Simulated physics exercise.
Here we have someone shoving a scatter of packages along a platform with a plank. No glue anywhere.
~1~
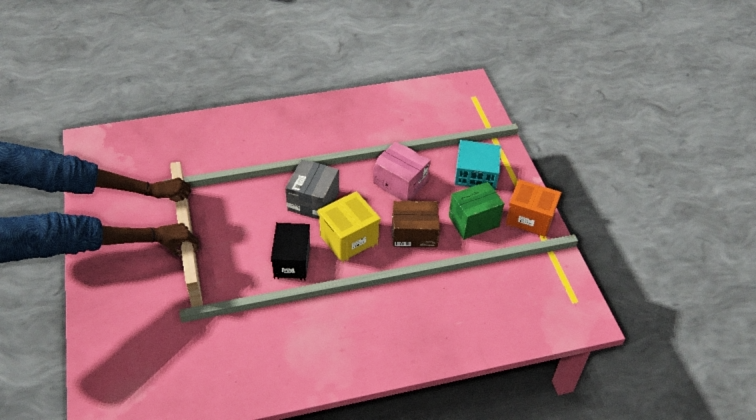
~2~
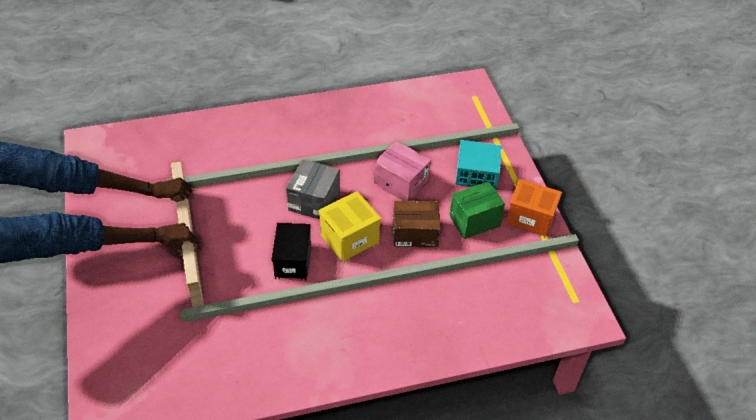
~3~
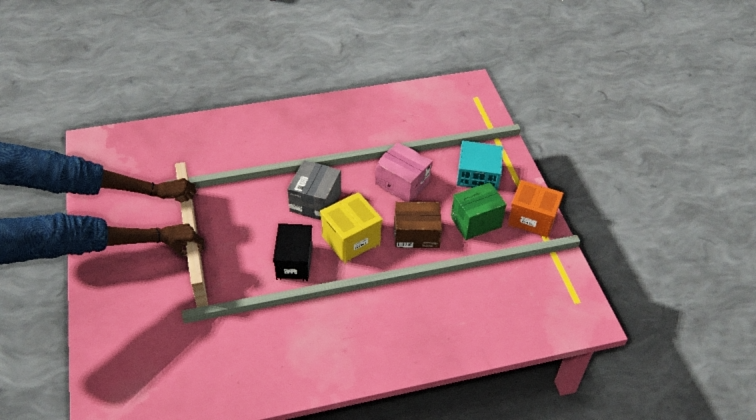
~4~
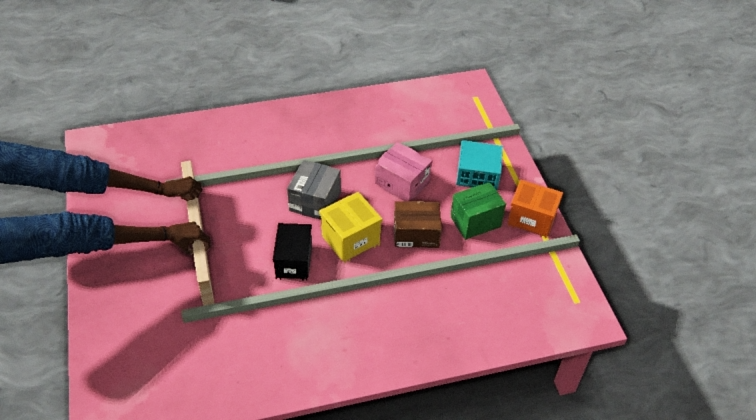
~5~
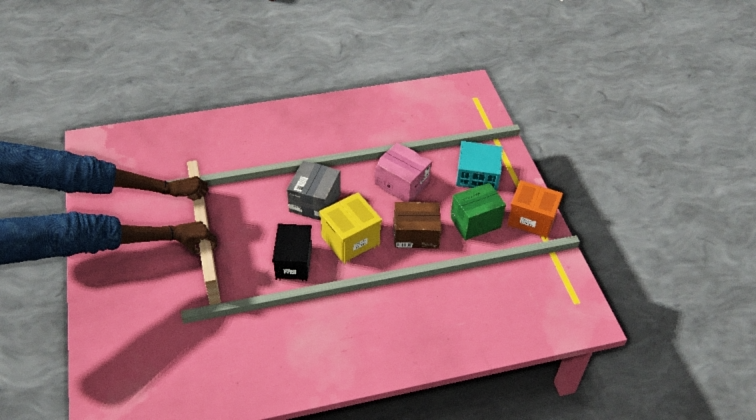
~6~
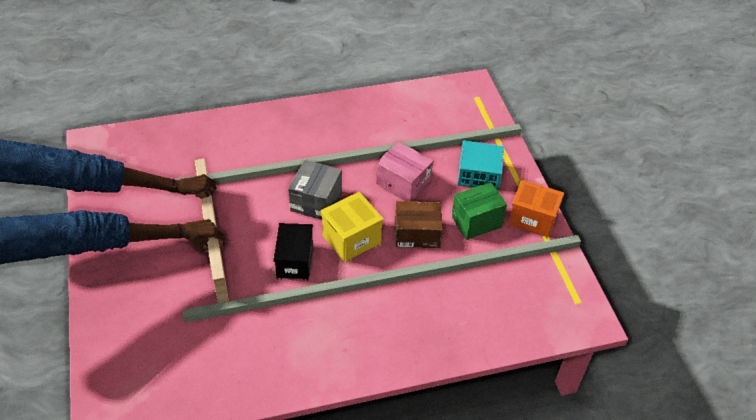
We see two hands holding a wooden plank at the left of a pink table and slowly pushing it a short way right between two rails, while the scattered colourful boxes ahead of it stay almost still.
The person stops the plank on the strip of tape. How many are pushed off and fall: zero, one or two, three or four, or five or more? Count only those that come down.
The number that fall off is five or more.
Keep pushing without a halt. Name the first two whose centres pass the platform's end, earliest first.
The order is the orange tote, the green box.
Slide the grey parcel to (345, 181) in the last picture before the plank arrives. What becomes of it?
Then it survives.
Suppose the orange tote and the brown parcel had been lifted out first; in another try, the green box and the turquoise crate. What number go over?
Fallen: 4, and 4 in the other try.
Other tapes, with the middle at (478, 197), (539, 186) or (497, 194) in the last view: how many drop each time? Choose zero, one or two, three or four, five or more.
In that order: 3 or 4; at least five; five or over.
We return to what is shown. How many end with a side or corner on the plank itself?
2 of them.
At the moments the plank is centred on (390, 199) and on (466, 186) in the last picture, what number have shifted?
First 8, then 8.
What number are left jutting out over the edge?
That would be 2.
Soon after, none off yet; orange tote at rest near (535, 210); turquoise crate at rest near (481, 166); green box at rest near (479, 211).
After that, one off so far; orange tote off the edge near (547, 233); turquoise crate displaced about its own width near (509, 164); green box displaced well along near (569, 197).
In the end, the number that fall off is five or more; gone, yellow tote, brown parcel, pink parcel, green box, turquoise crate and orange tote.
